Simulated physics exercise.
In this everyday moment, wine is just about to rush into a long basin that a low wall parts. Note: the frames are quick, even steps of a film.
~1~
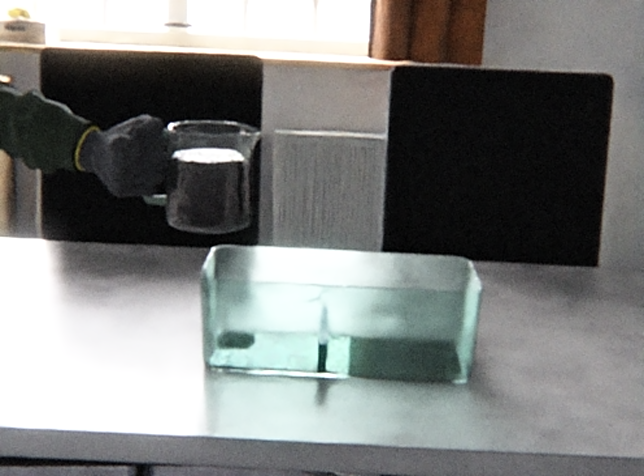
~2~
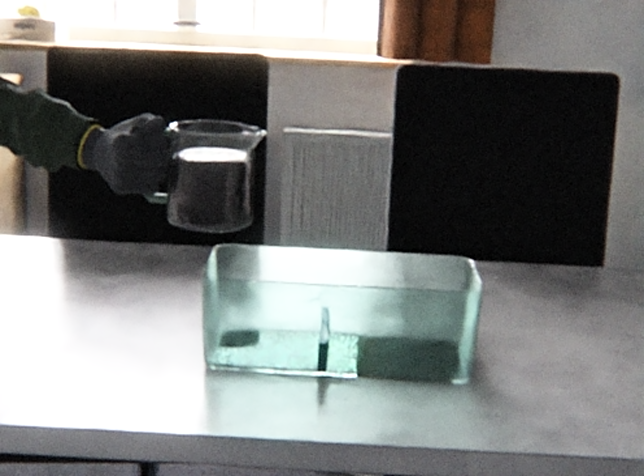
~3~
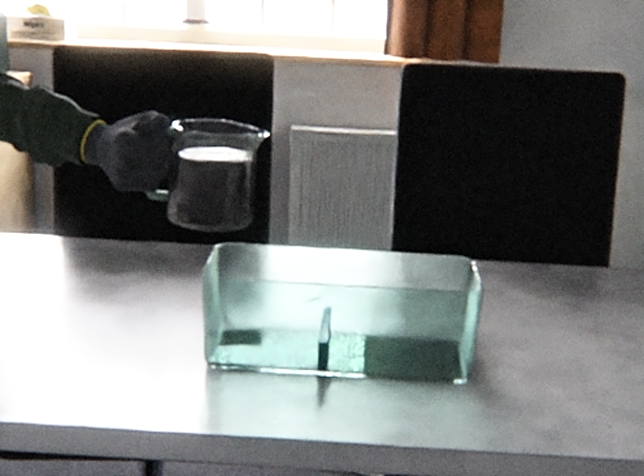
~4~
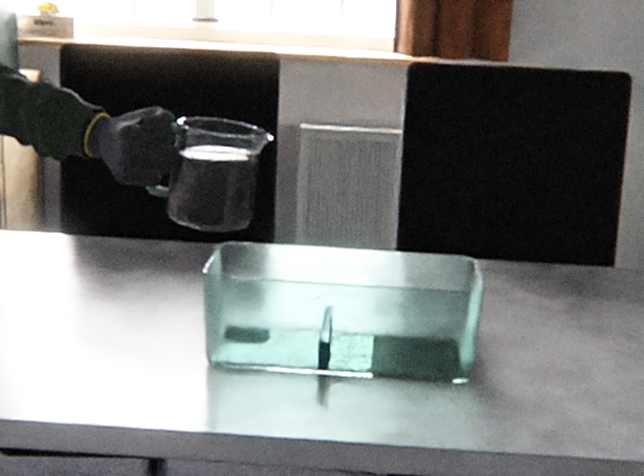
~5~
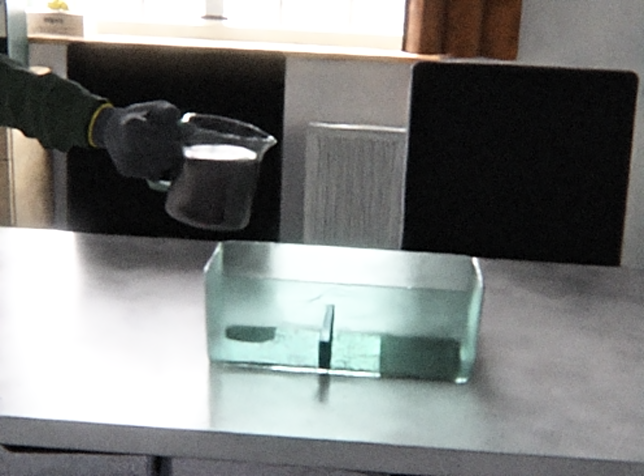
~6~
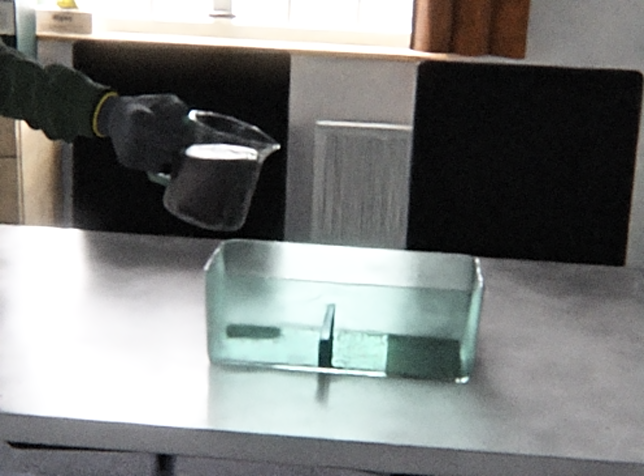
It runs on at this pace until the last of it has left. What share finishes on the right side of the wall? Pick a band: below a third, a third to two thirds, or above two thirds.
Below a third.
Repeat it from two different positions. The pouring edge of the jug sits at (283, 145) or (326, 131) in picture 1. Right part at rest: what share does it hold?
One after the other: 55 %, 95 %.
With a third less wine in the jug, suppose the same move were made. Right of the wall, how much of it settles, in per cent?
About 5 parts in a hundred, give or take.
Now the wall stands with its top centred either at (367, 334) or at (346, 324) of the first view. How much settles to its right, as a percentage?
About 10 per cent on the first try, and 5 per cent on the second.
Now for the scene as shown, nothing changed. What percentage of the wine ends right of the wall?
Close to 20 per cent.
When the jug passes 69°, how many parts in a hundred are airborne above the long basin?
Roughly 10 in a hundred.
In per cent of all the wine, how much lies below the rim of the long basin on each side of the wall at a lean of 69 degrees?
The left part holds 5 percent and the right part 0 percent.
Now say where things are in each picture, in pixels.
It leans 0°; its right rim is at (264, 133); the wine meets the walls at (172, 154) and (250, 158); the long basin's rim runs from (207, 263) to (476, 276); the wall's top is at (324, 325), in the first picture.
It leans 1°; its right rim is at (266, 133); the wine meets the walls at (174, 153) and (251, 158), in the second picture.
It leans 3°; its right rim is at (268, 134); the wine meets the walls at (175, 153) and (254, 158), in the third picture.
It leans 6°; its right rim is at (272, 137); the wine meets the walls at (179, 152) and (255, 156), in the fourth picture.
It leans 11°; its right rim is at (276, 141); the wine meets the walls at (180, 151) and (259, 157), in the fifth picture.
It leans 17°; its right rim is at (280, 147); the wine meets the walls at (181, 155) and (262, 156), in the sixth picture.
A moment on, the jug is tipped part way and 85 per cent is still to pour, 4 is left of the wall and 0 right of it.
Next, the jug is tipped right over and 26 per cent is still to pour, 46 is left of the wall and 17 right of it.
Then the jug is tipped right over and 1 per cent is still to pour, 78 is left of the wall and 19 right of it.
Later the jug is tipped right over and 0 per cent is still to pour, 78 is left of the wall and 21 right of it.
In the end 78 per cent lies left of the wall, 21 right of it and 1 outside.
